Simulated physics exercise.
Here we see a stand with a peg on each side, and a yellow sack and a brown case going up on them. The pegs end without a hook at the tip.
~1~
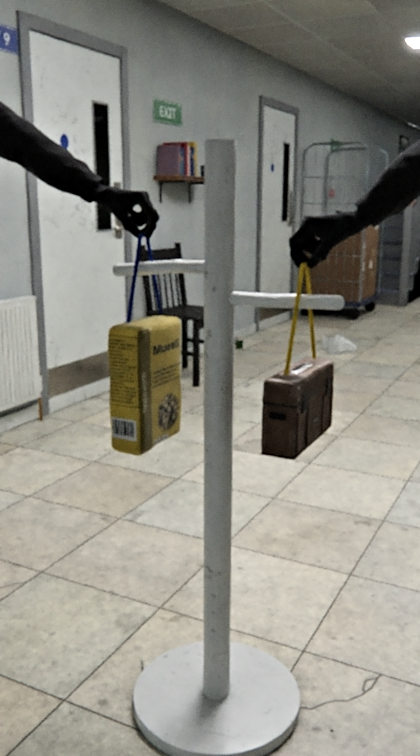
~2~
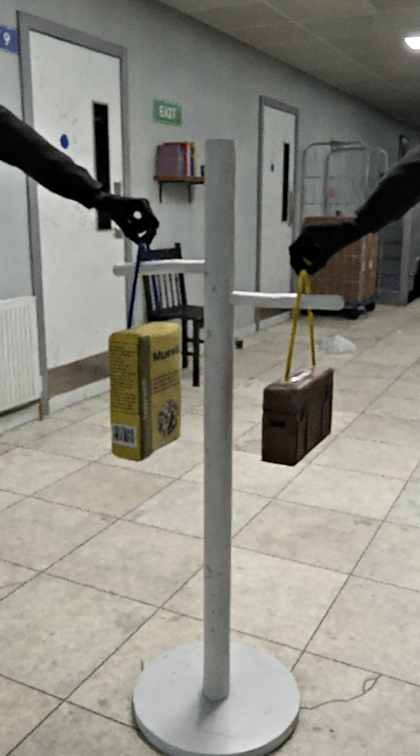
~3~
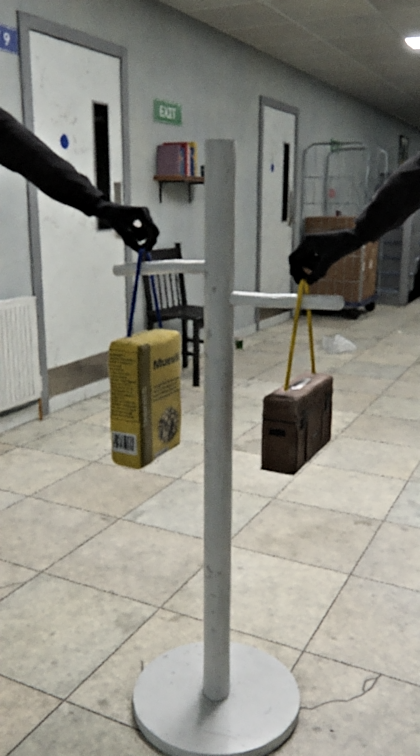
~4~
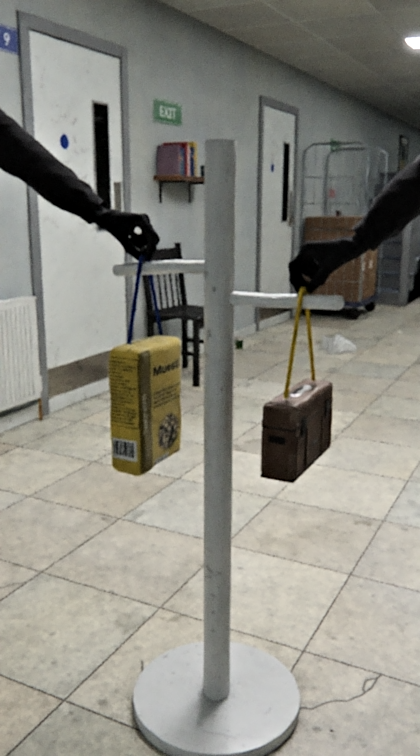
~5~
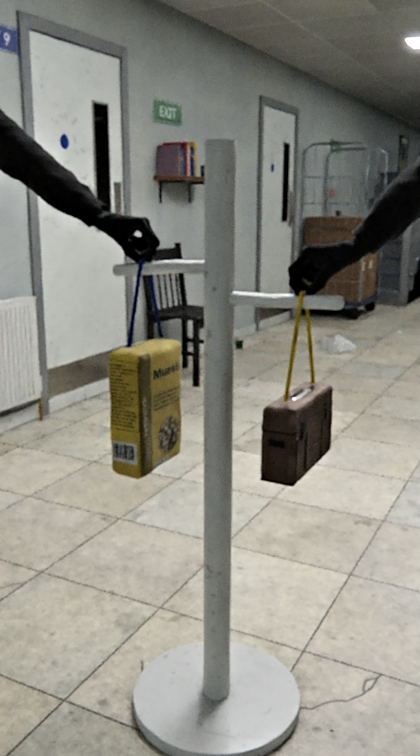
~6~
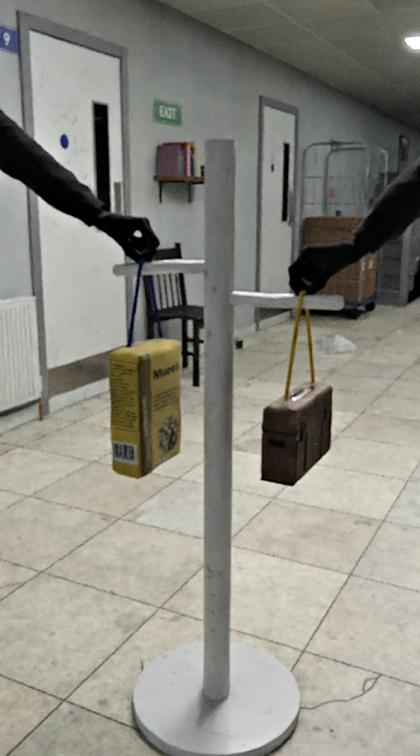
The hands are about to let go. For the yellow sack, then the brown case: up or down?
Outcome: I'd predict the yellow sack will stay aloft; I'd predict the brown case will stay aloft.
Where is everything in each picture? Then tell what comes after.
Yellow sack (146, 383); brown case (300, 405); left peg tip (118, 270); right peg tip (337, 303), in the first frame.
Yellow sack (147, 389); brown case (299, 411), in the second frame.
Yellow sack (147, 397); brown case (299, 420), in the third frame.
Yellow sack (147, 403); brown case (299, 427), in the fourth frame.
Yellow sack (147, 406); brown case (299, 430), in the fifth frame.
Yellow sack (147, 406); brown case (299, 430); left peg tip (118, 270), about level; right peg tip (337, 303), about level, in the sixth frame.
Then, 0.30 s after the last picture, yellow sack hanging near (147, 407); brown case hanging near (299, 431).
Then, 0.62 s after the last picture, yellow sack hanging near (142, 408); brown case hanging near (296, 432).
At rest, yellow sack hanging near (144, 408); brown case hanging near (296, 432). The yellow sack remains on its peg and the brown case stays hanging.
